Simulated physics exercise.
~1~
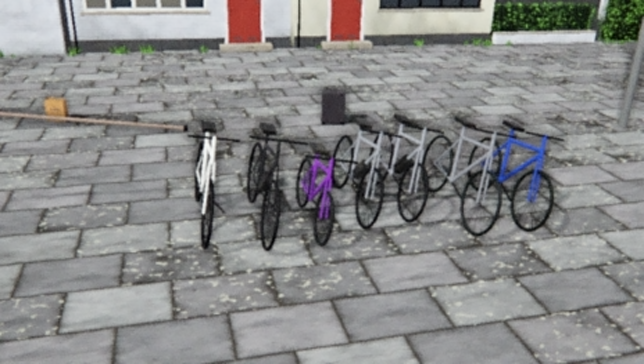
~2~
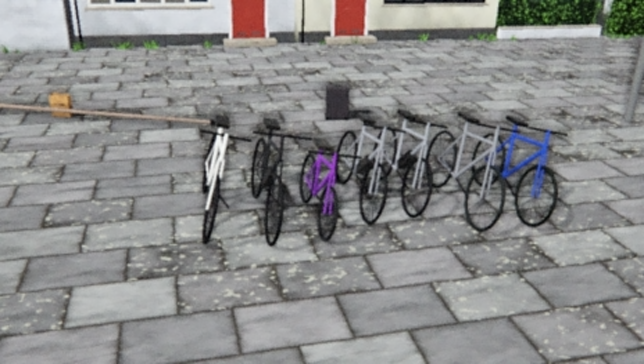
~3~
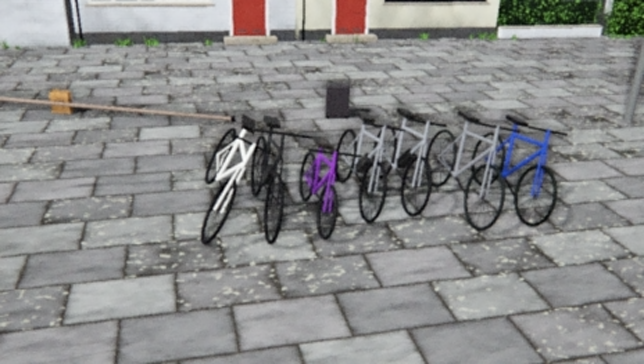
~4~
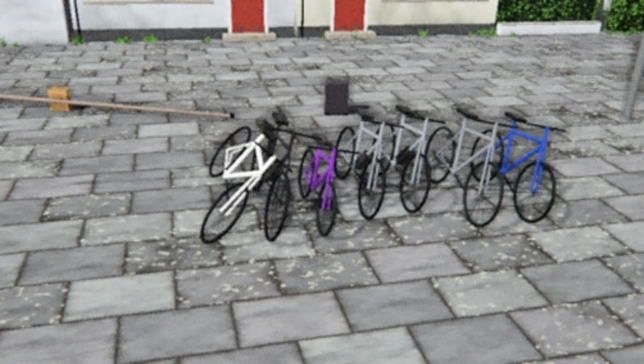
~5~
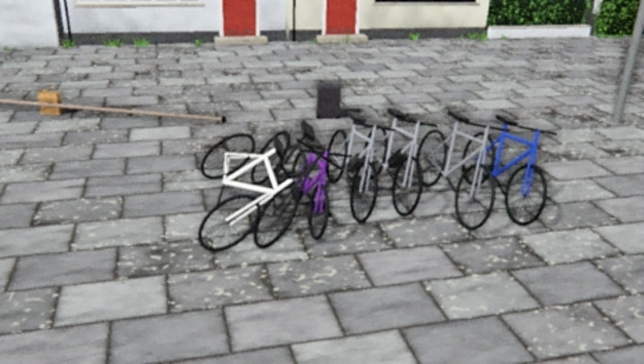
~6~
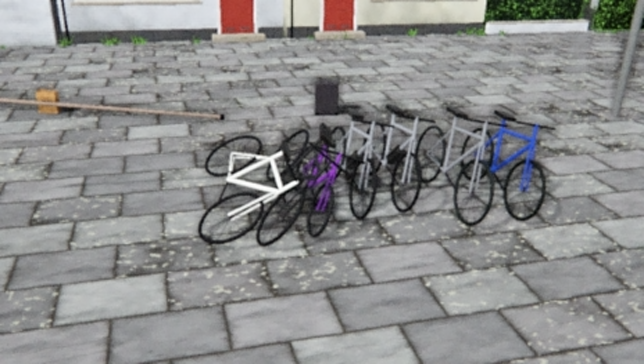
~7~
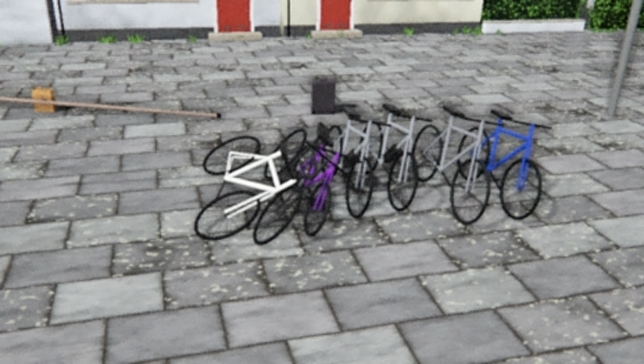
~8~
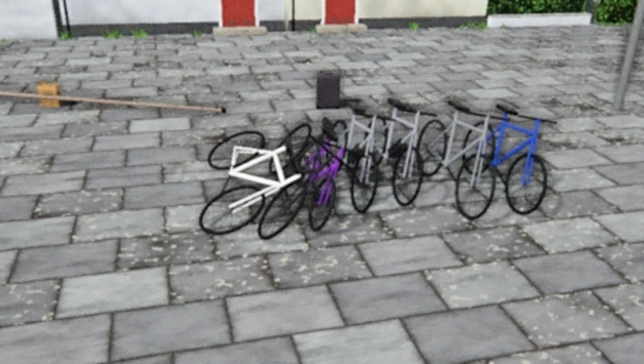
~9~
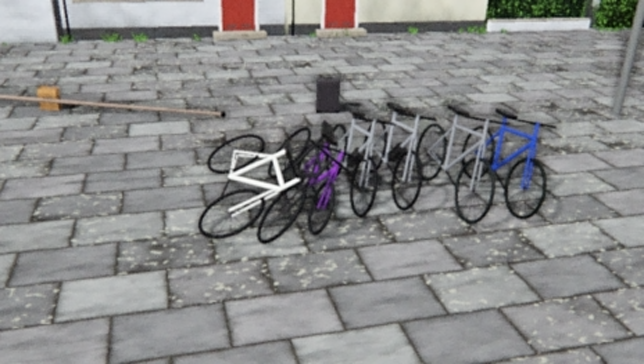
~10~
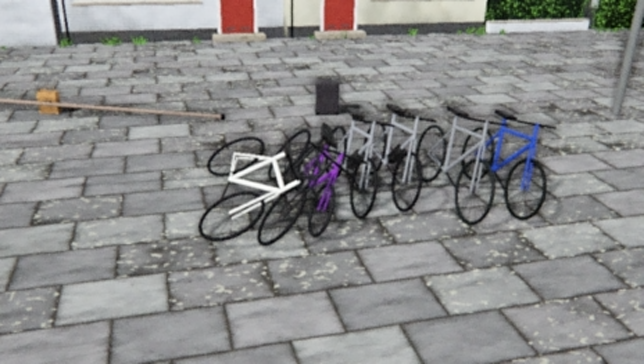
The footage shows a pole sliding right towards a row of seven parked bicycles on grey paving and the white one at the left end tipping over rightwards, pushing the dark one beside it over and the purple one into a slight lean, while the rest, including the blue one, stay standing.
